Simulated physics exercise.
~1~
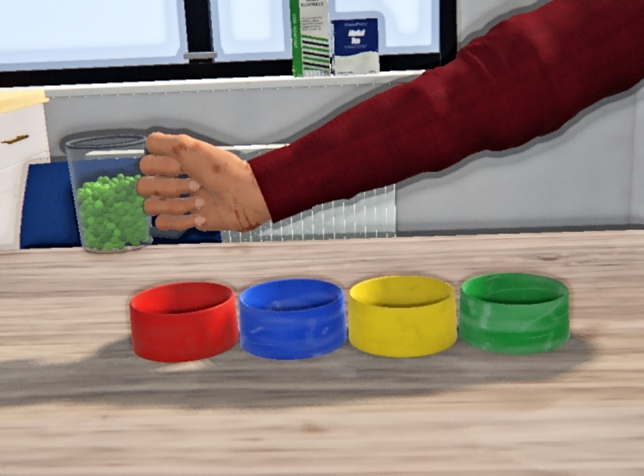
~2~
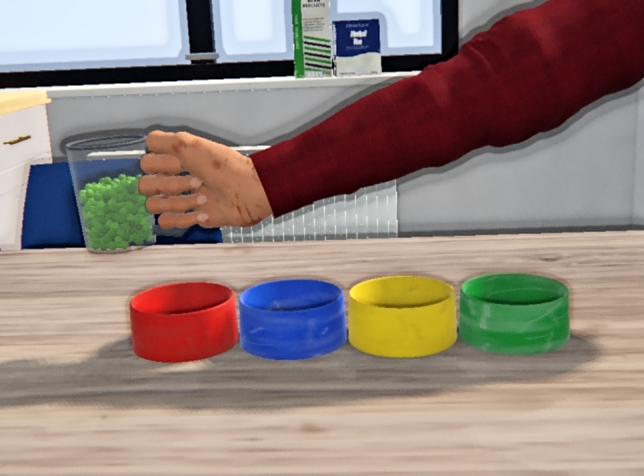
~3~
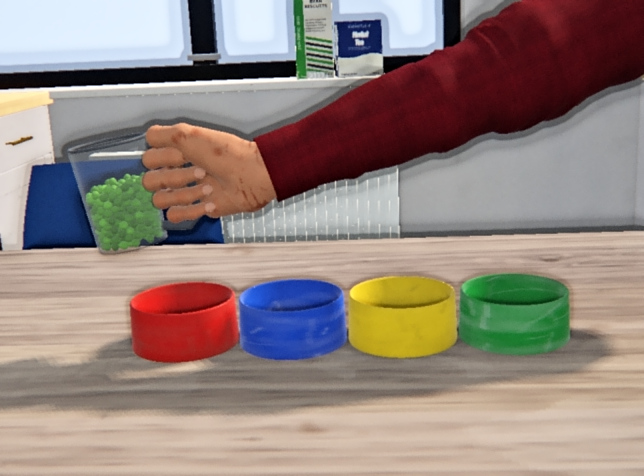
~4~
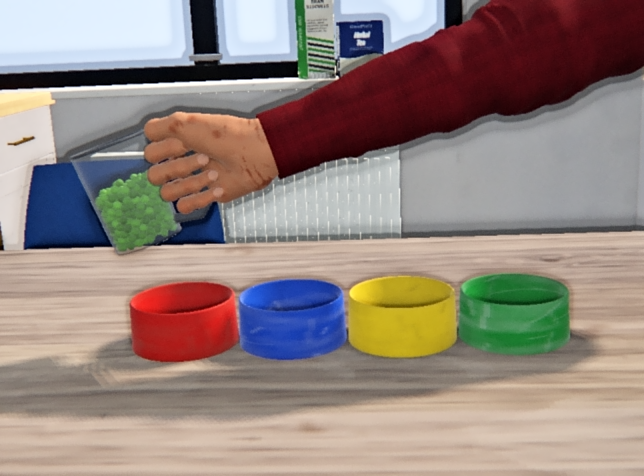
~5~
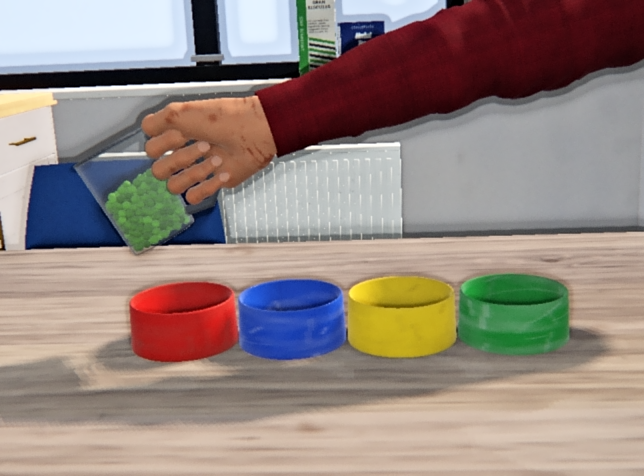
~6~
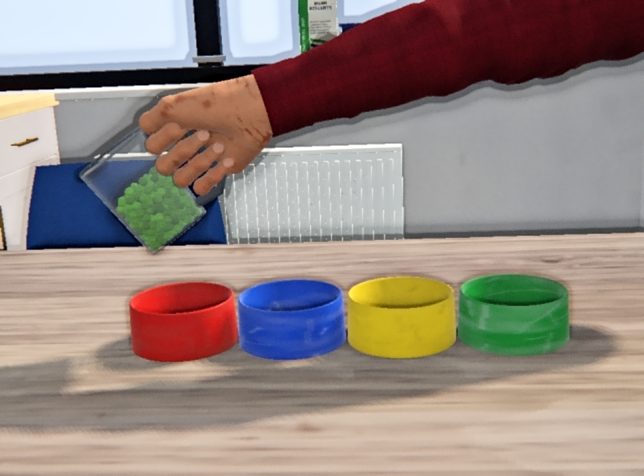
A hand in a dark red sleeve, reaching in from the right, holds a clear cup of green peas at the left, behind a pale wooden counter seen from the front and slightly above. Red, blue, yellow and green dishes stand still in a row from left to right. The hand lifts slightly and steadily tilts the cup, its base swinging rightward, while the view stays fixed.
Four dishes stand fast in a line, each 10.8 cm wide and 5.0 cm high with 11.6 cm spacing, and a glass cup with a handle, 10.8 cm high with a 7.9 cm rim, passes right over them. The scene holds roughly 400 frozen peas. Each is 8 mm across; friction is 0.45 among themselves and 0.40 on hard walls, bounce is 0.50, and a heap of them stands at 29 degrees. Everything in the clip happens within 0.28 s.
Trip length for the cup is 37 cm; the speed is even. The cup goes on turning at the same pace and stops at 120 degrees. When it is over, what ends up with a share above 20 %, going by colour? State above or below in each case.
In each case: Red above, blue below, green below, yellow below, counter below.
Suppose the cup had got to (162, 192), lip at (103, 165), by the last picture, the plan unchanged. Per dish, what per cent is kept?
Red 0, blue 80, green 0, yellow 10.
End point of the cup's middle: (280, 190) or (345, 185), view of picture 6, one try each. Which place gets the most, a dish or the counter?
First try: Red; second try: Red.
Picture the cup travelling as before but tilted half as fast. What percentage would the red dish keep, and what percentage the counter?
Red 0, counter 0.
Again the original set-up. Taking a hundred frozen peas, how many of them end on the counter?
About 5 %.
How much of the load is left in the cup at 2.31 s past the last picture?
Some 0 %.
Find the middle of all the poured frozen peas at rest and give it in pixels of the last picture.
Somewhere around (189, 323) in the final frame.
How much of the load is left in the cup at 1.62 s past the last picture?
That would be some 0 per cent.
Then, 0.97 s after the last picture, tilt 120 degrees; cup holds 0 %, red 95 %, blue 5 %.
Then, 1.62 s after the last picture, tilt 120 degrees; cup holds 0 %, red 95 %.
Then, 2.31 s after the last picture, tilt 120 degrees; cup holds 0 %, red 95 %.
In the end, red 95 %, blue 0 %, green 0 %, yellow 0 %, counter 5 %.
